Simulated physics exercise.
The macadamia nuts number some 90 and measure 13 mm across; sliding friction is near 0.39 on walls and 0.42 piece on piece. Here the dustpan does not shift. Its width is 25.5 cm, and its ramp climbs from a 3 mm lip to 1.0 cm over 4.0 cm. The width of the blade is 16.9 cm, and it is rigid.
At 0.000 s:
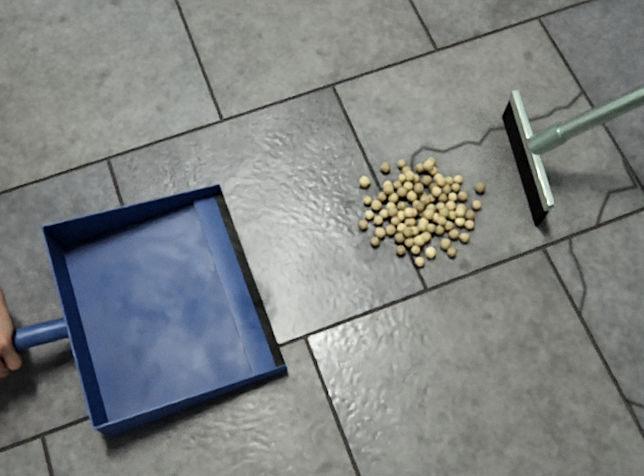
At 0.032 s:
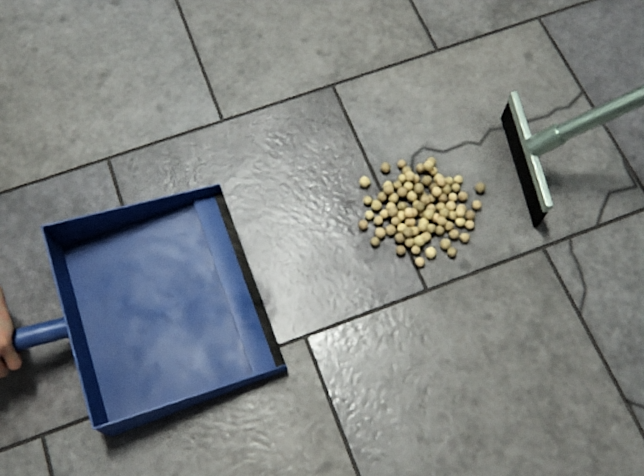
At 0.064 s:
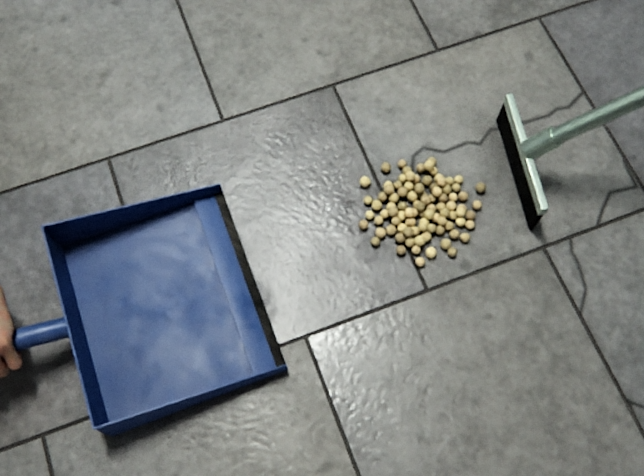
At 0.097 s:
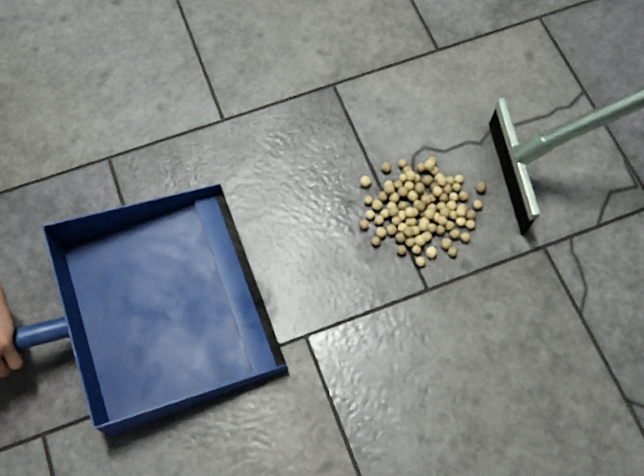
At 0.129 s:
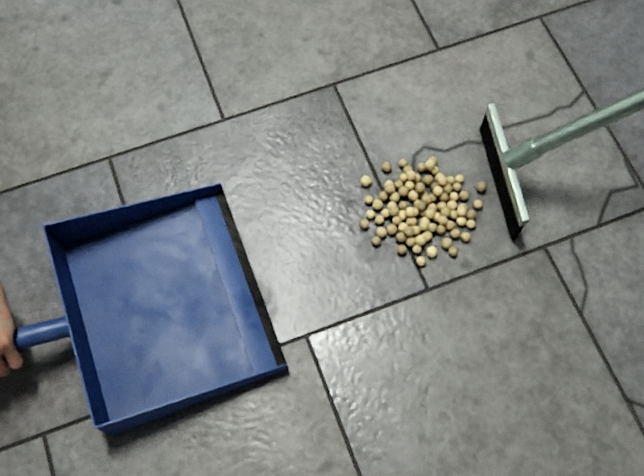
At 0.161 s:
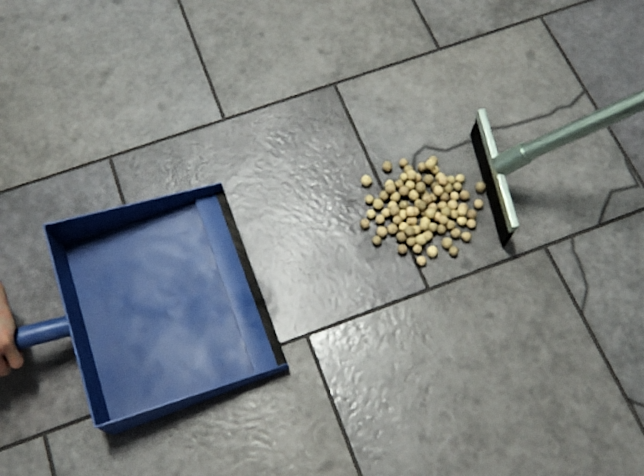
At the start, a blue dustpan held by a hand rests on the left of a grey tiled floor, with a pile of small round tan nuts near the middle and a green-handled blade to their right. The blade then slides left to the pile's right edge, while the pan and nuts stay still.
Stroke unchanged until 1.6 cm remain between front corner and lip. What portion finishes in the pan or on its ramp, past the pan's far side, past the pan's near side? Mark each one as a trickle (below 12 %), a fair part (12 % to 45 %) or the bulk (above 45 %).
In the pan or on its ramp: A fair part; past the pan's far side: A trickle; past the pan's near side: A trickle.
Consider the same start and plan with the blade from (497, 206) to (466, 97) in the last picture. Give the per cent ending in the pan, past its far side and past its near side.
You'd see pan at 15, far at 25 and near at 0.
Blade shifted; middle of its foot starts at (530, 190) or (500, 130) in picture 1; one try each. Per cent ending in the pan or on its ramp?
Around 5 percent, then around 15 percent.
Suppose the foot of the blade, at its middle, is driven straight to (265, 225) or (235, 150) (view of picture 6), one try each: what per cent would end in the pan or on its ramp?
I'd expect about 25 percent, then about 5 percent.
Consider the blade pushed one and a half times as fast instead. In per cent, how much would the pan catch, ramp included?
Then some 20 in a hundred.
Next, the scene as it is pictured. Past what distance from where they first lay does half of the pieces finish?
About 22 cm.
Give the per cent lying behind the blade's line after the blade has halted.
Near 25 percent, give or take.
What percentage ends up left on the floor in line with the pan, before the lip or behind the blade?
Some 75 per cent end up there.
After 0.44 s, middle of the blade 19 cm from the lip; 0 % over the lip, far side 0 %, near side 0 %.
Then, at 0.63 s, middle of the blade 9 cm from the lip; 0 % over the lip, far side 5 %, near side 0 %.
After 0.94 s, middle of the blade 3 cm from the lip; 20 % over the lip, far side 5 %, near side 0 %.
By 1.4 s all is still; pan 20 %, far side 5 %, near side 0 %, in front of the lip or behind the blade 75 %.
